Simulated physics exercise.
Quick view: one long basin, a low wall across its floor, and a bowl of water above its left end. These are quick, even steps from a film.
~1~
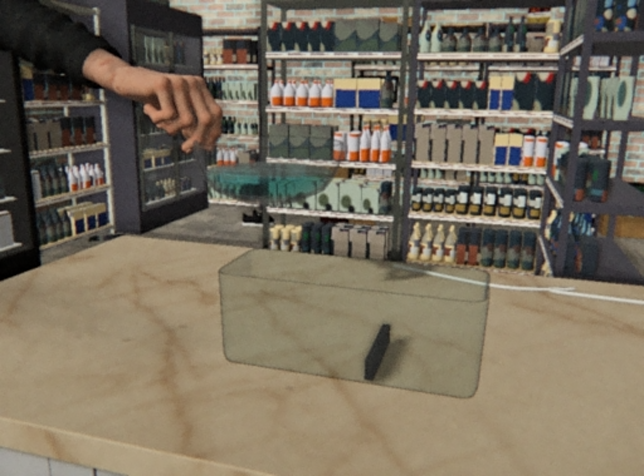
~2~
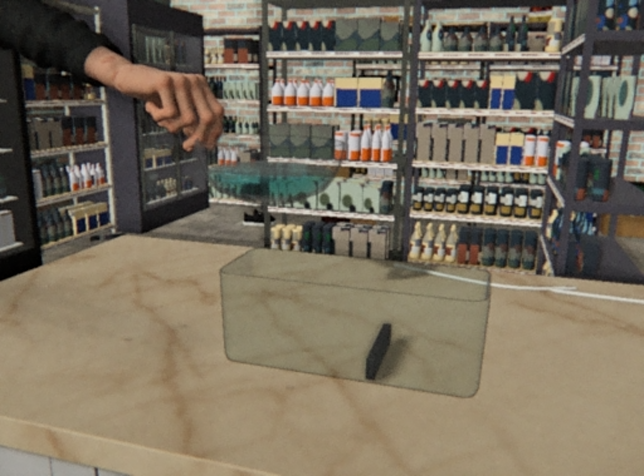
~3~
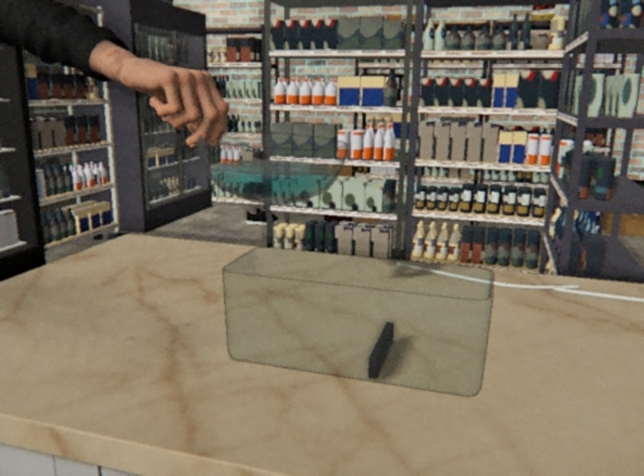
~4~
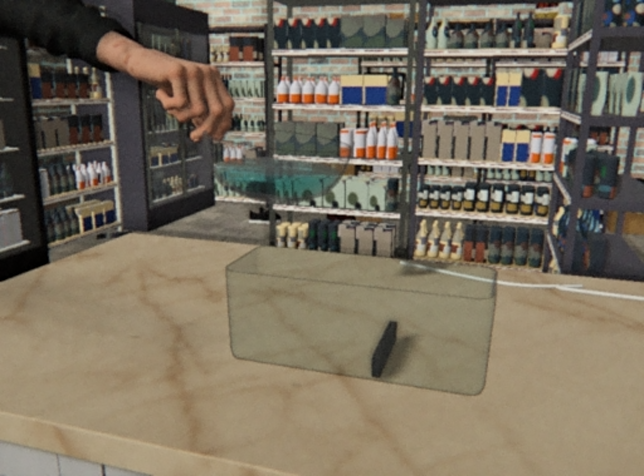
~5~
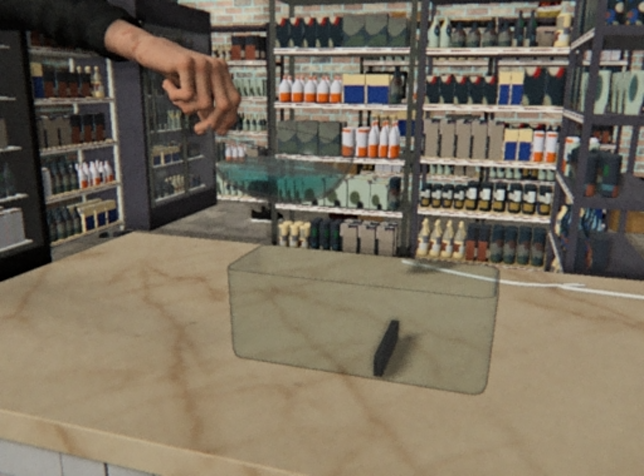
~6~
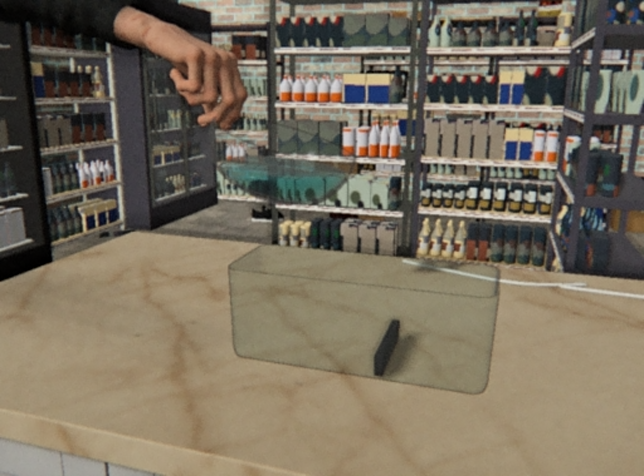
The video shows a hand above a clear bowl of water, over the left end of a long, see-through basin with a low dark wall, on a shop counter. The bowl gradually tilts, its right rim lowering slightly.
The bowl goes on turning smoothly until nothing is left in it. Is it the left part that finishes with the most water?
The biggest share sits in the leftmost section.
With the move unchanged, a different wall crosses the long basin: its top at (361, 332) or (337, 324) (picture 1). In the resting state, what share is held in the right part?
50 % then 75 %.
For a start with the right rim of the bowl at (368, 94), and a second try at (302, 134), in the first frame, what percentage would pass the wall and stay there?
Around 55 percent first, around 20 percent second.
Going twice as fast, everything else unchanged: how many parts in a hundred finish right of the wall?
Somewhere near 30 percent.
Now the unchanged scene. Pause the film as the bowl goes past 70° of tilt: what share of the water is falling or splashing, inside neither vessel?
Estimated: 40 per cent or thereabouts.
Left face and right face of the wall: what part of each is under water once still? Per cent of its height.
Close to 60 for the left and 40 for the right.
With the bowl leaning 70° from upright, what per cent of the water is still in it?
Near 40 per cent.
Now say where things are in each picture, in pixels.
It leans 0°; its right rim is at (340, 146); the water meets the walls at (213, 166) and (333, 174); the long basin's rim runs from (236, 261) to (489, 287); the wall's top is at (379, 342), in the first picture.
It leans 1°; its right rim is at (341, 146); the water meets the walls at (214, 165) and (334, 173), in the second picture.
It leans 3°; its right rim is at (345, 148); the water meets the walls at (217, 163) and (337, 173), in the third picture.
It leans 6°; its right rim is at (349, 151); the water meets the walls at (221, 162) and (340, 174), in the fourth picture.
It leans 11°; its right rim is at (352, 157); the water meets the walls at (225, 160) and (343, 174), in the fifth picture.
It leans 16°; its right rim is at (353, 164); the water meets the walls at (228, 159) and (346, 175), in the sixth picture.
A moment on, the tilt is 70° and 42 per cent is still to pour, 14 is left of the wall and 5 right of it.
Next, the tilt is 95° and 5 per cent is still to pour, 62 is left of the wall and 26 right of it.
Then the tilt is 96° and 0 per cent is still to pour, 71 is left of the wall and 27 right of it.
Later the tilt is 96° and 0 per cent is still to pour, 71 is left of the wall and 28 right of it.
In the end 71 per cent lies left of the wall, 28 right of it and 1 outside.
